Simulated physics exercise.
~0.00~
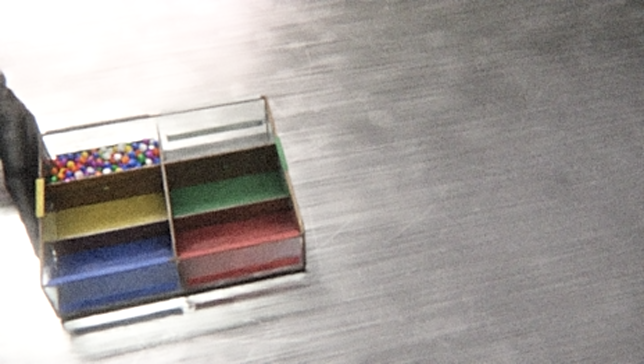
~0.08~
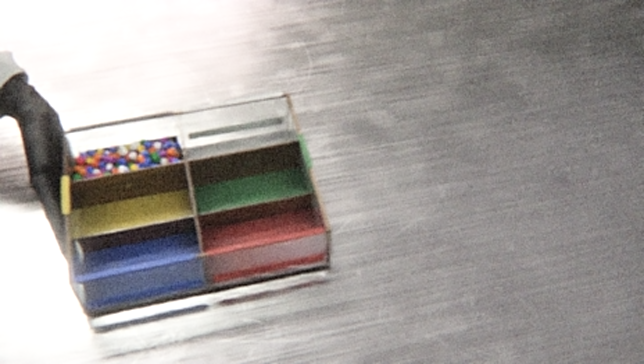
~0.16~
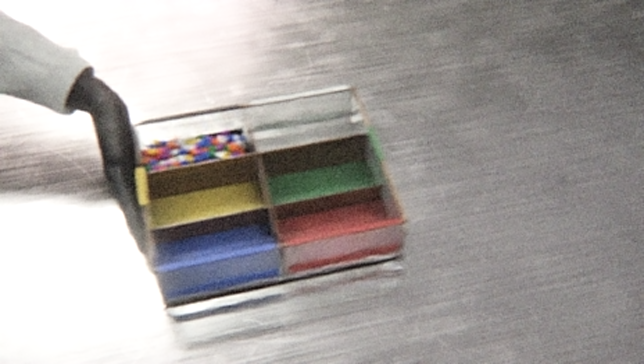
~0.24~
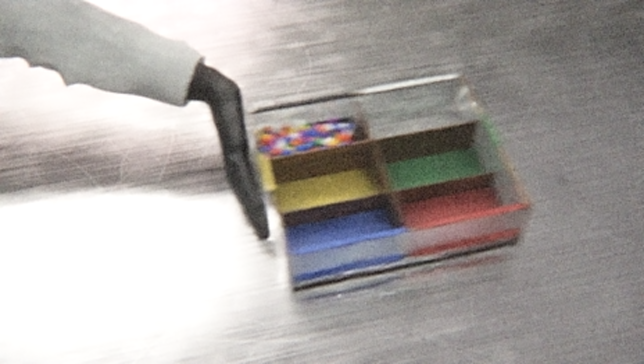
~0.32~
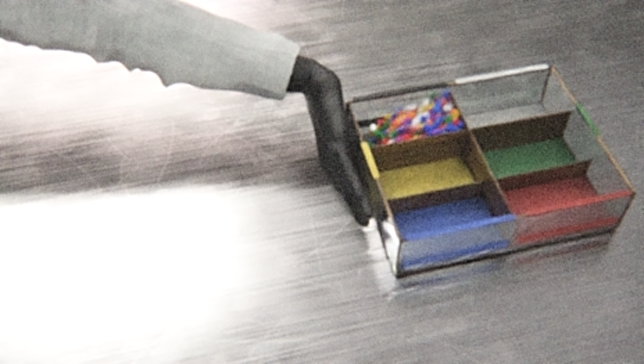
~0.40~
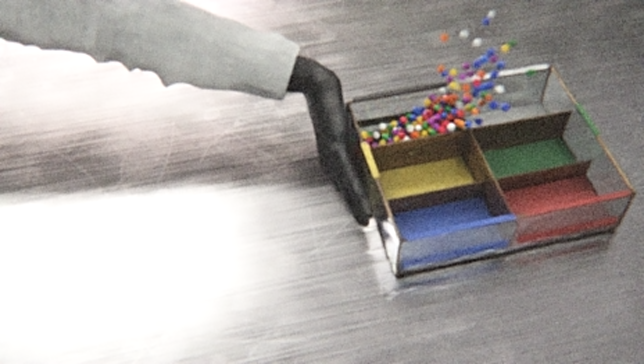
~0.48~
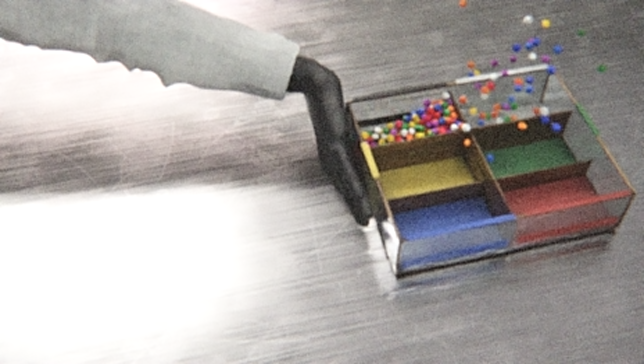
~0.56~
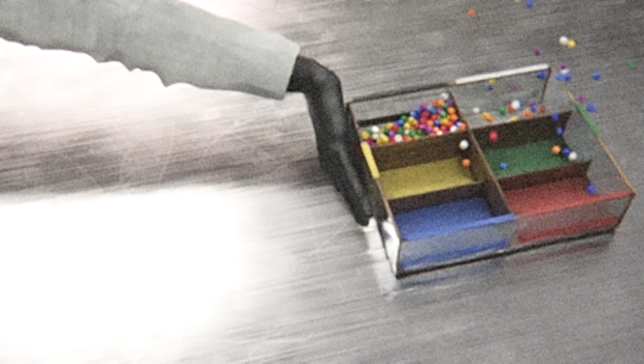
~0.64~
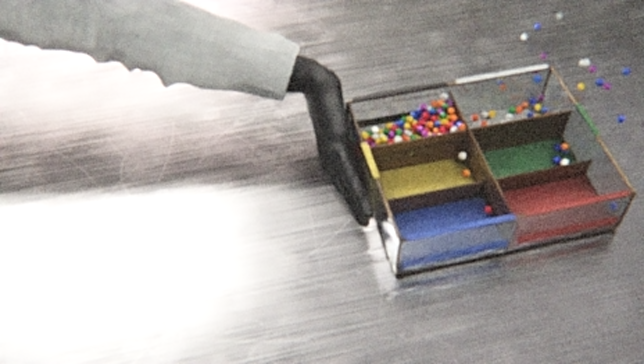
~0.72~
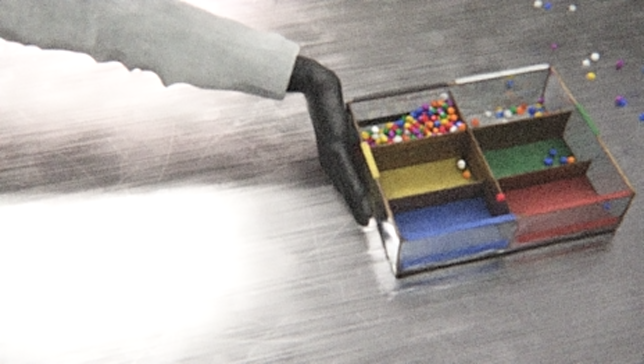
The clip opens on a clear-walled tray with six compartments at the left of a streaky grey surface, multicoloured beads filling only its back left section. A dark-gloved hand at the end of a pale sleeve follows into view, holding the left side as the tray slides right. The tray halts near the right side, and beads burst up and over toward the upper right. Some drop into the neighbouring back section and the green one, while a few stray elsewhere or fly past the far edge. At the end, most remain where they began, with several scattered beyond the tray.
